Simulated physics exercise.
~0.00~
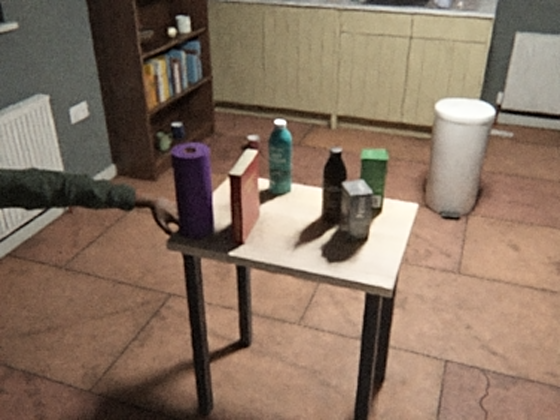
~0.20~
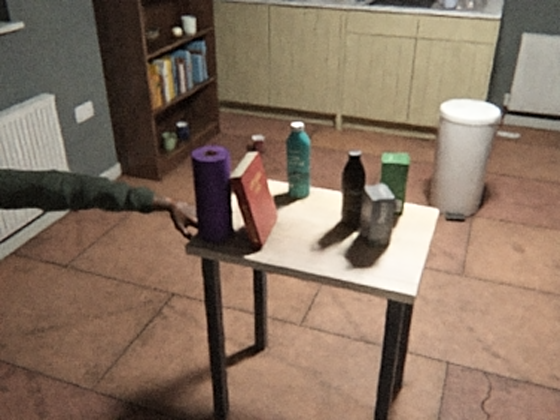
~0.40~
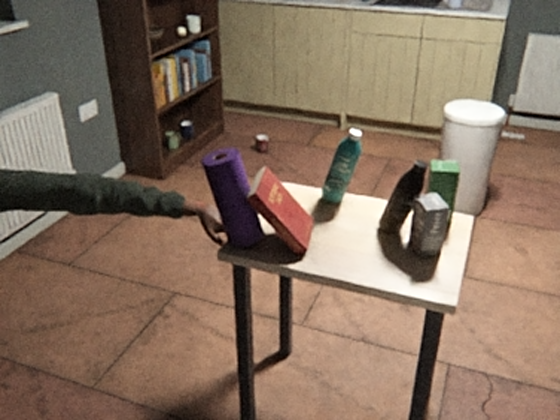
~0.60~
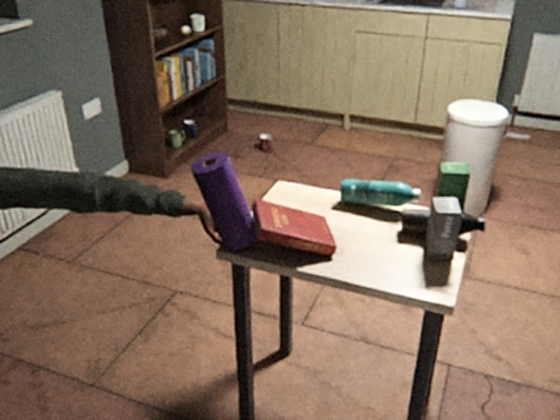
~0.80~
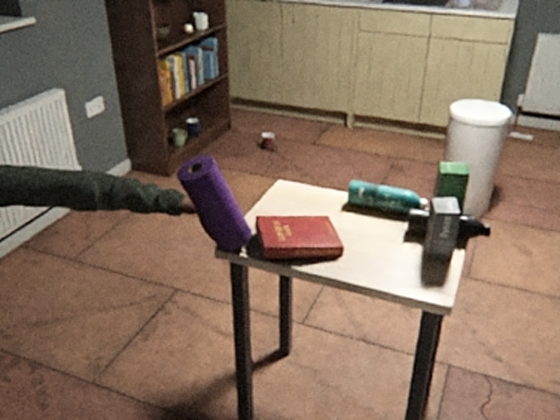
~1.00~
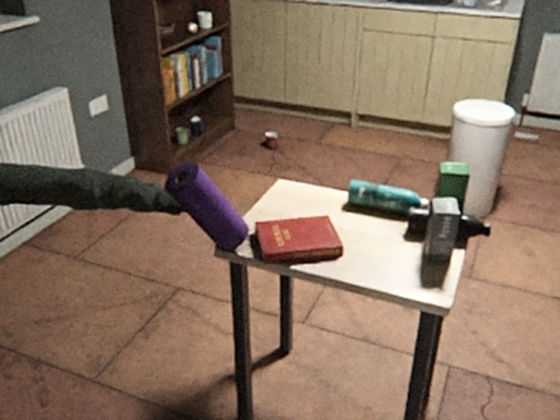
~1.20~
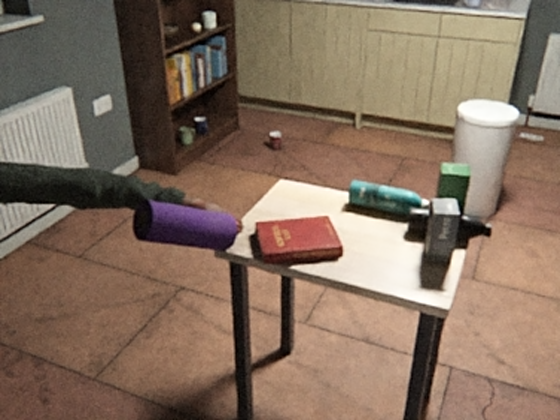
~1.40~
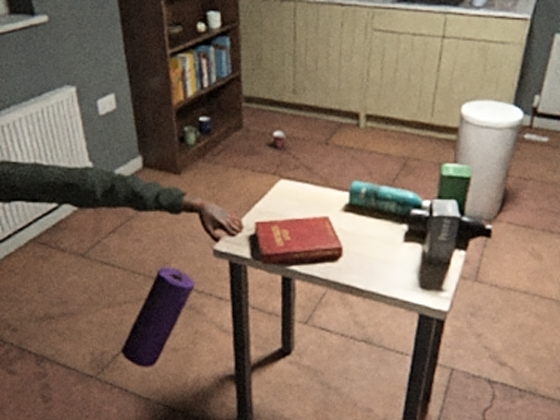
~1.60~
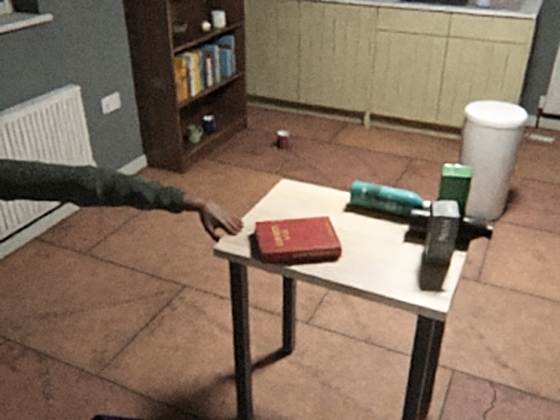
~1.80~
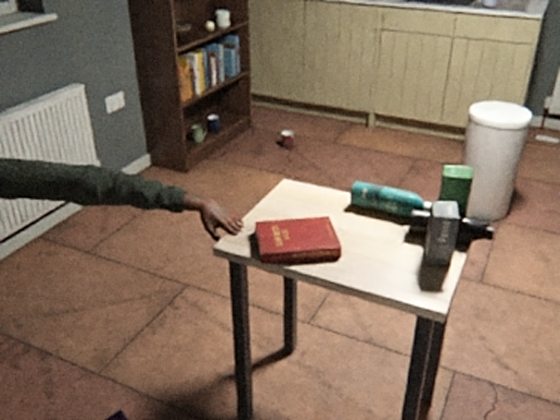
Small table shoved right by an arm, toppling two bottles and a red book, purple roll falling to the floor, cartons standing.
